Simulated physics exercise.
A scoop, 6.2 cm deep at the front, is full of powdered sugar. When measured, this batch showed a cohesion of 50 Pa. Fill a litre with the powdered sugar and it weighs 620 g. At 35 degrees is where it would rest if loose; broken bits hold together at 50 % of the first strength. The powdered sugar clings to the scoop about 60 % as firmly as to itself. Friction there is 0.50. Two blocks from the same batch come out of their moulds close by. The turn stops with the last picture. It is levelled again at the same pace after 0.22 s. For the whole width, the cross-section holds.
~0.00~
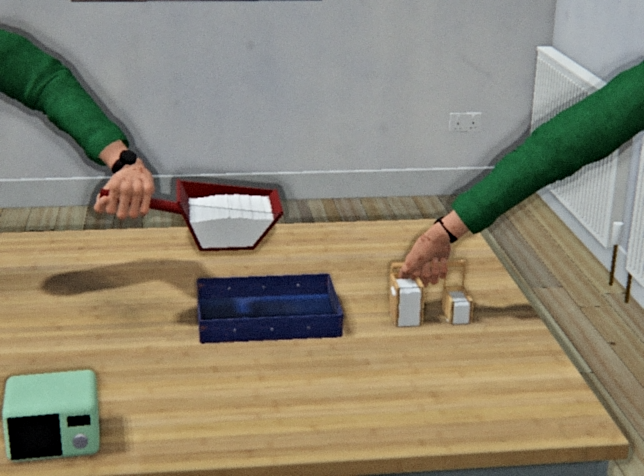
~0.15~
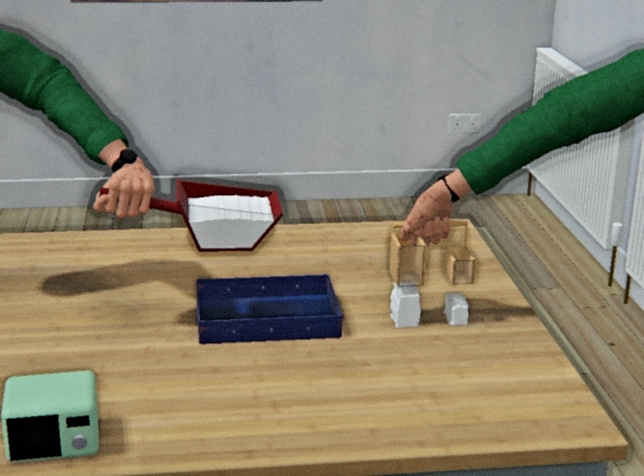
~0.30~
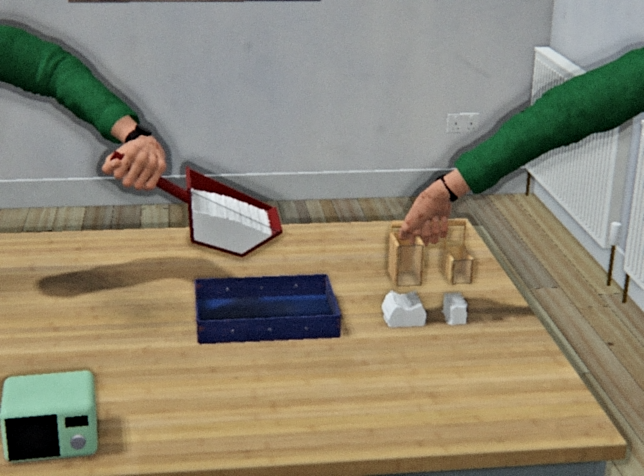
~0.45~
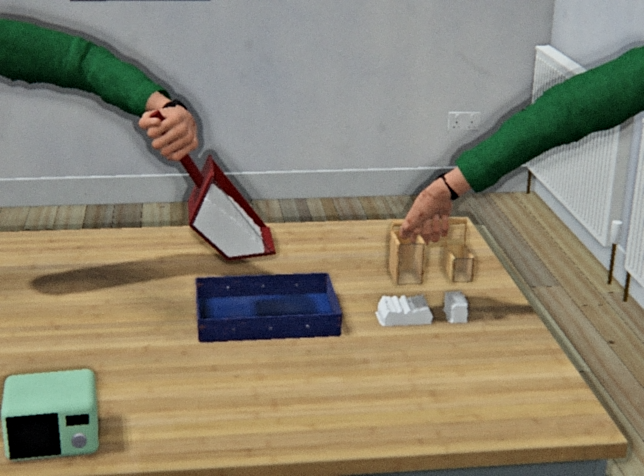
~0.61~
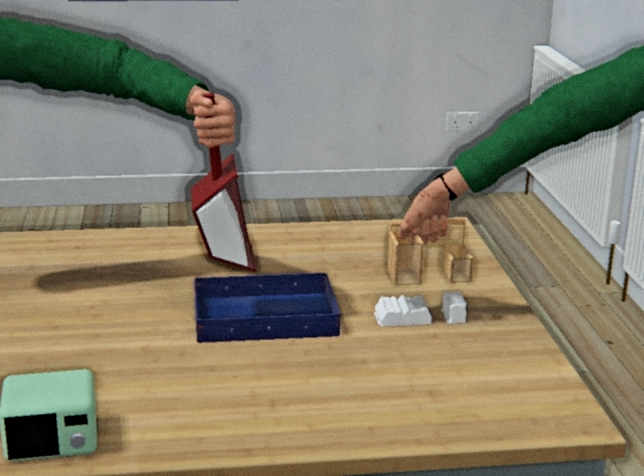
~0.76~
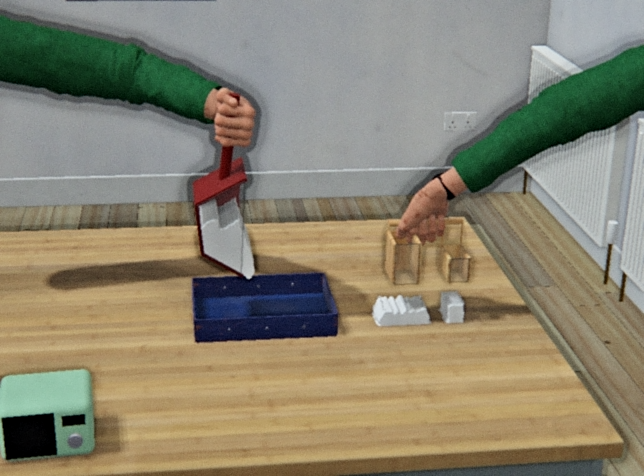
In a plain grey-walled room with a white radiator, a wooden table is seen from slightly above, the view almost still. A green-sleeved arm holds a red scoop of white powder behind a blue tray, with a mint-green appliance at left and two small moulds at right. Another hand lifts the moulds off two white blocks, the taller slumping into a low heap, while the scoop tilts steeply downward.
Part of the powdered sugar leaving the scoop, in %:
75 %.
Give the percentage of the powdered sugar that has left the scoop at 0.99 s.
Roughly 70 percent at that moment.
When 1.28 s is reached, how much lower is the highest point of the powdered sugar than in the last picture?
I'd say near 4.0 centimetres.
After 0.99 s, the scoop is at 84 degrees and 70 % has left it.
After 1.28 s, the scoop is at 45 degrees and 75 % has left it.
After 1.56 s, the scoop is at 2 degrees and 75 % has left it.
After 1.84 s, the scoop is at 0 degrees and 75 % has left it.
After 1.95 s, the scoop is at 0 degrees and 75 % has left it.
